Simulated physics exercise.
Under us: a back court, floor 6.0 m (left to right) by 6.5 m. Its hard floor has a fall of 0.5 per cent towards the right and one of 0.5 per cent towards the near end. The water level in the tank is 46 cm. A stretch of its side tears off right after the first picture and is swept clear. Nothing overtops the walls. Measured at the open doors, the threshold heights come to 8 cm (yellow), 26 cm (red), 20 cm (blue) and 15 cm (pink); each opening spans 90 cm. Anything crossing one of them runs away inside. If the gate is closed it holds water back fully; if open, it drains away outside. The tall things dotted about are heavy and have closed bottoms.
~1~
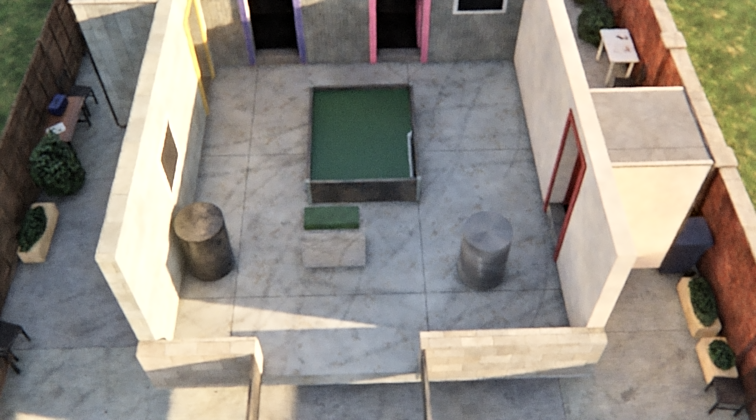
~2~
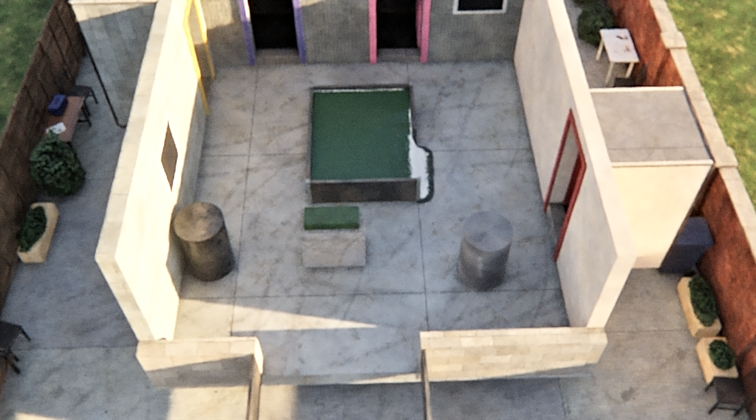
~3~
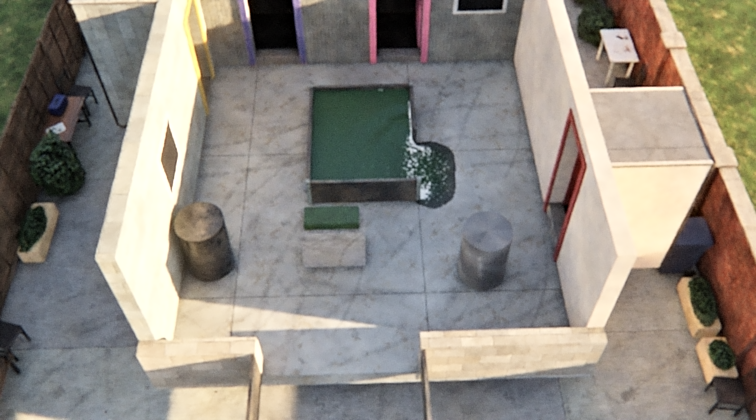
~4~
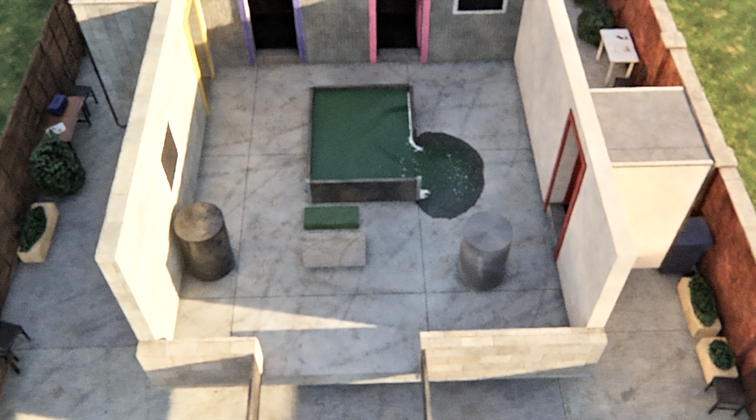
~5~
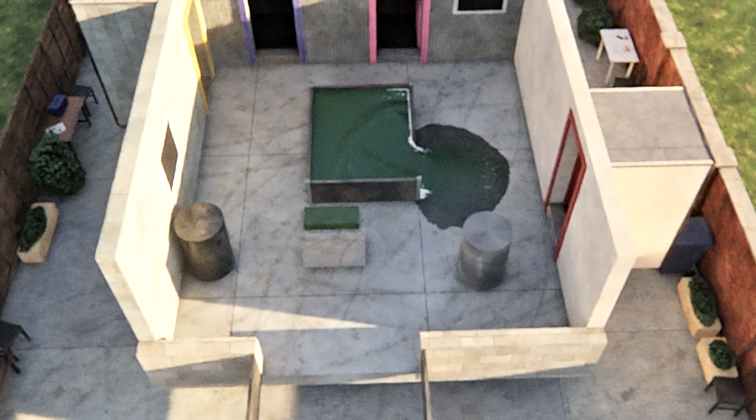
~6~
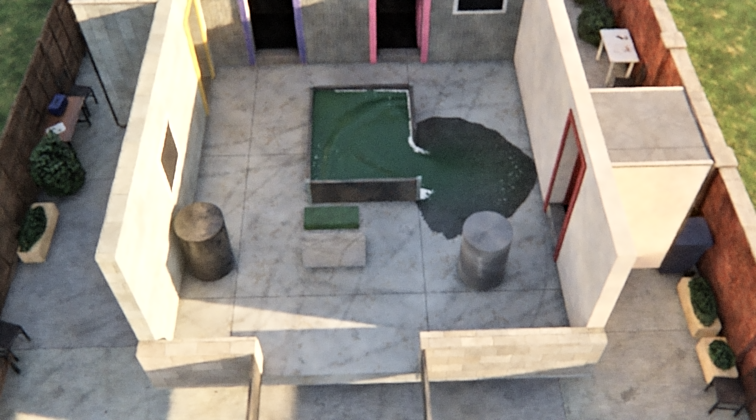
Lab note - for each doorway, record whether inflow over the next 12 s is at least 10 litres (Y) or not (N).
Yellow door: Below the cap. Red door: Below the cap. Blue door: Below the cap. Pink door: Below the cap.
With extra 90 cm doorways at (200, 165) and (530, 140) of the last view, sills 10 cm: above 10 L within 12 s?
First door short of the limit, second door beyond the limit.
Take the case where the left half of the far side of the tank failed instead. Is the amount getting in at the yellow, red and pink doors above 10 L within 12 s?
Against that limit: Yellow above, red under, pink below.
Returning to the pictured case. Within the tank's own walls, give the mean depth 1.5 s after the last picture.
It averages close to 27 cm.
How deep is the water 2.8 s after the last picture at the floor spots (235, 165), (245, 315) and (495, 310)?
0, 0 and 3 cm.
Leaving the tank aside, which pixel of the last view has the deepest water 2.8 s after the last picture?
Pixel (569, 352), about.
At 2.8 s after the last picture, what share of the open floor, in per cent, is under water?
Covered: Roughly 35 %.
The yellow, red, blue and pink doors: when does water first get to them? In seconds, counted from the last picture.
Times: Yellow 6.0 seconds, red 0.5 seconds, blue 4.5 seconds, pink 2.6 seconds.
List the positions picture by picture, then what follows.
Still water, 46 cm deep, in the tank at (362, 134), in the first picture.
Water pours out at (414, 168) and has run 0.6 m, to (423, 150); typically 5 cm deep outside, 46 cm at the tank's back, in the second picture.
The front is at (446, 151), 0.8 m from the gap at (414, 169); 0.7 m2 of floor is under water; 46 cm left at the back of the tank, in the third picture.
Water pours out at (414, 169) and has run 1.2 m, to (476, 158); typically 6 cm deep outside, 46 cm at the tank's back, in the fourth picture.
Water pours out at (414, 169) and has run 1.6 m, to (500, 160); typically 4 cm deep outside, 46 cm at the tank's back, in the fifth picture.
The front is at (531, 180), 2.1 m from the gap at (414, 168); 3.4 m2 of floor is under water; 43 cm left at the back of the tank, in the sixth picture.
Then, 0.7 s after the last picture water covers 15 % of the floor and is deepest (27 cm) near (423, 188); yellow door not reached, red door 13 cm at the sill, 0 L in, blue door not reached, pink door not reached.
Then, 1.5 s after the last picture water covers 20 % of the floor and is deepest (28 cm) near (533, 177); yellow door not reached, red door 20 cm at the sill, 0 L in, blue door not reached, pink door not reached.
Then, 2.8 s after the last picture water covers 35 % of the floor and is deepest (23 cm) near (569, 352); yellow door not reached, red door 15 cm at the sill, 0 L in, blue door not reached, pink door 3 cm at the sill, 0 L in.
Then, 6.3 s after the last picture water covers 75 % of the floor and is deepest (14 cm) near (557, 353); yellow door 6 cm at the sill, 0 L in, red door 9 cm at the sill, 0 L in, blue door 2 cm at the sill, 0 L in, pink door 4 cm at the sill, 0 L in.
Then, 11.3 s after the last picture water covers 95 % of the floor and is deepest (8 cm) near (545, 353); yellow door 4 cm at the sill, 0 L in, red door 7 cm at the sill, 0 L in, blue door 5 cm at the sill, 0 L in, pink door 3 cm at the sill, 0 L in.
